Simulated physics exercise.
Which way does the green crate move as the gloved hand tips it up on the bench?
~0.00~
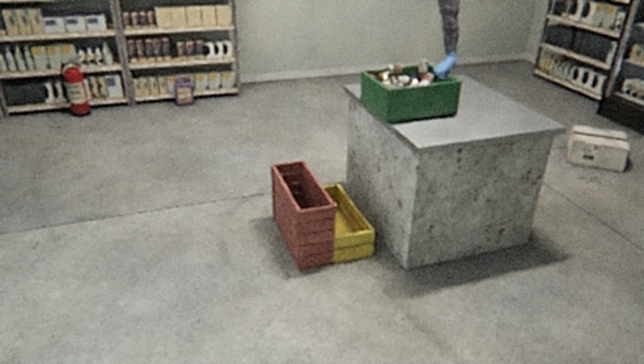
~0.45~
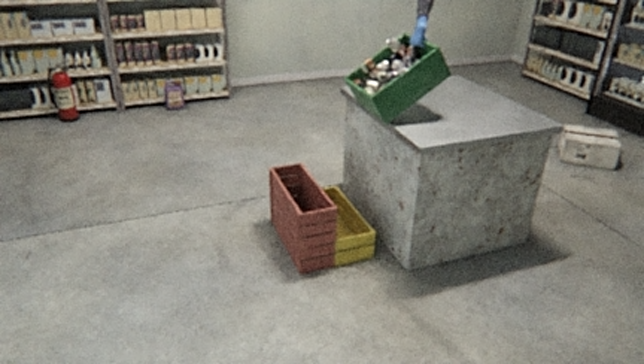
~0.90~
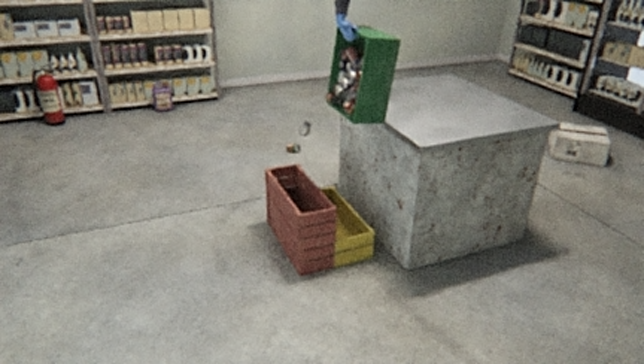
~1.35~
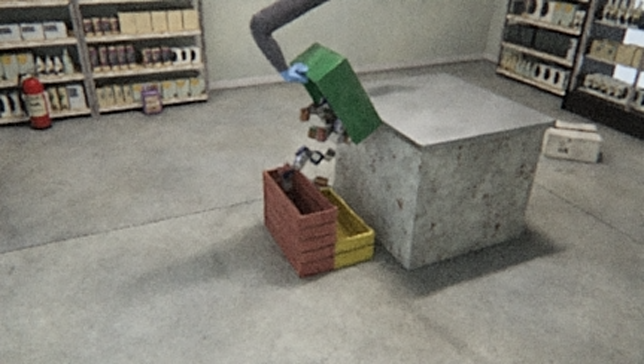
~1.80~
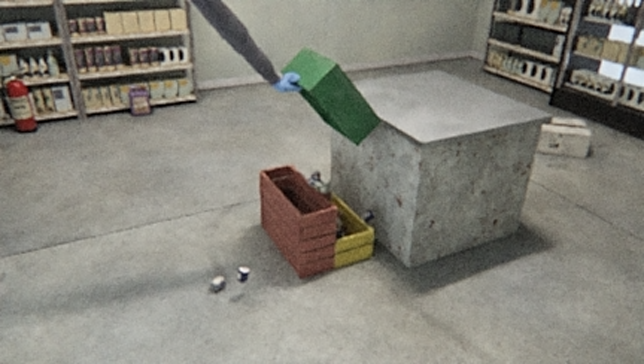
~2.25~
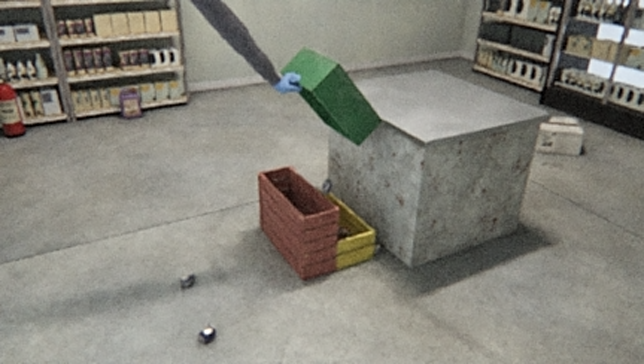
The green crate moves to the left, tipping over the edge of the bench towards the red and yellow containers.
Storeroom with stocked shelves, a gloved hand tipping a green crate of cans over red and yellow containers, two rolling away.
